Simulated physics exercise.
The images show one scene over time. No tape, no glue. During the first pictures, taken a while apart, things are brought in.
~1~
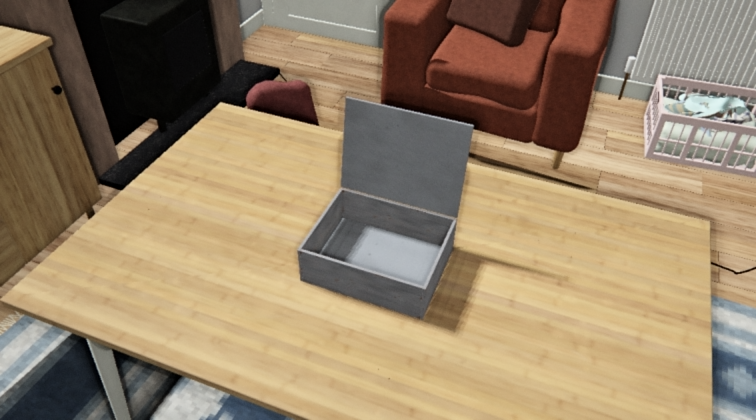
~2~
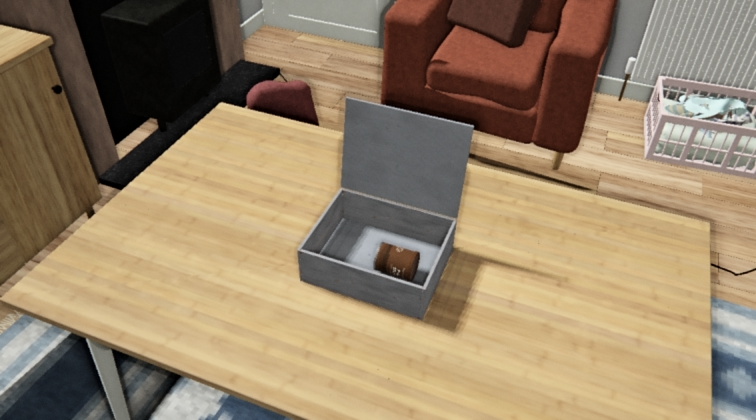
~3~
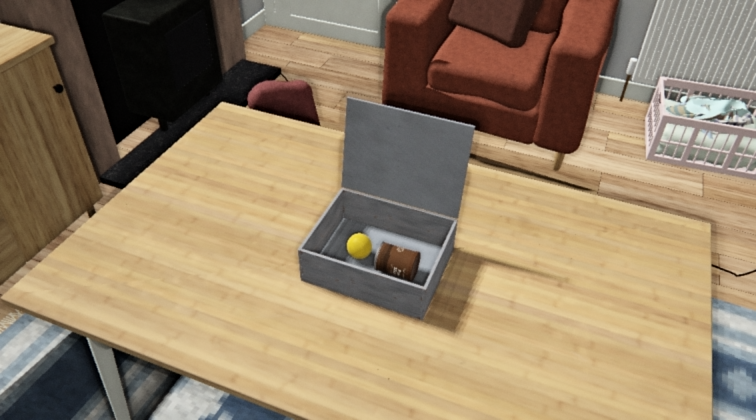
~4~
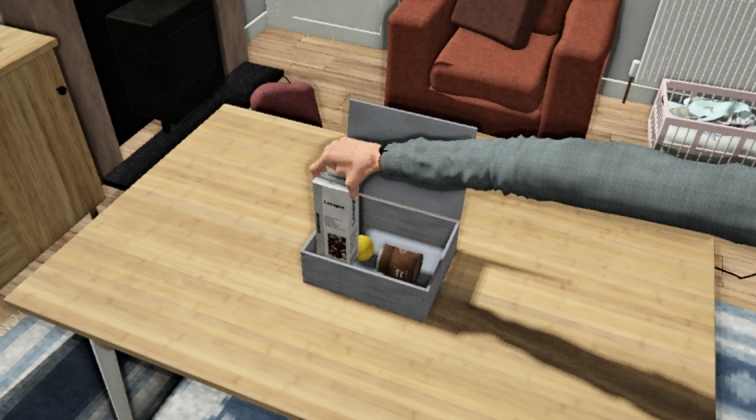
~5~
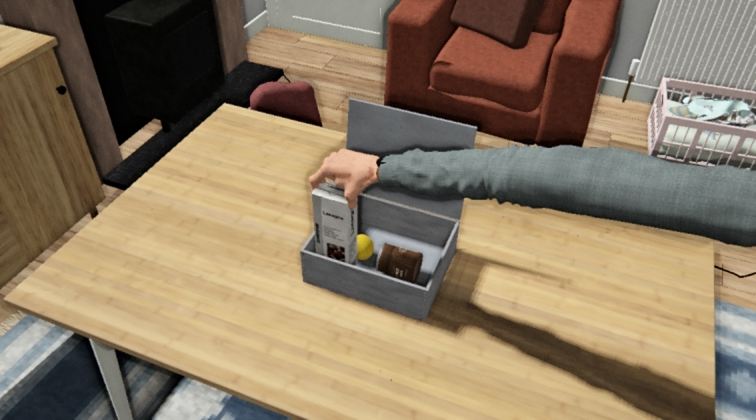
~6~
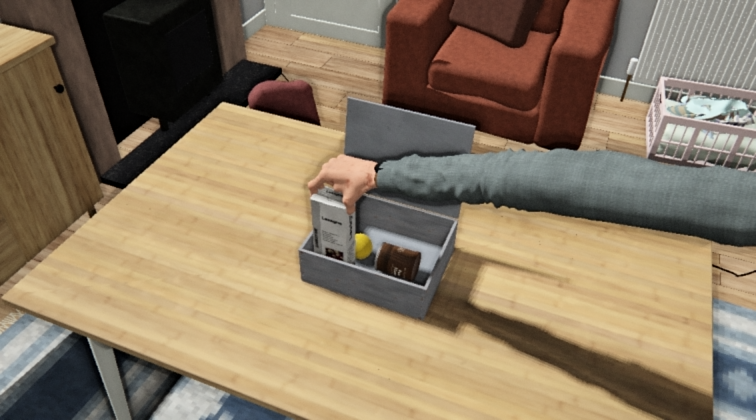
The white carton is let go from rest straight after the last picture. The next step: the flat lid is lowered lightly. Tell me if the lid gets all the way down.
My guess is the lid stays open.
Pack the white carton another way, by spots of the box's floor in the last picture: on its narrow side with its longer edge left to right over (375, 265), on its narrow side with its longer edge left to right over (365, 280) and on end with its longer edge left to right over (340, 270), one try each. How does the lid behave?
In the first case it shuts flat; in the second case it shuts flat; in the third case it is held up.
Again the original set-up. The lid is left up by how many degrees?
Angle: About 40°.
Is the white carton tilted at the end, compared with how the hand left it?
In the end, it keeps its orientation.
Then, 1.20 s after the last picture, lid starting down.
Then, 1.60 s after the last picture, lid 60° above the rim.
Then, 2.70 s after the last picture, lid 41° above the rim.
At rest, lid 41° above the rim; all 3 in place. Seen from the same camera at the end, white carton near (334, 235).
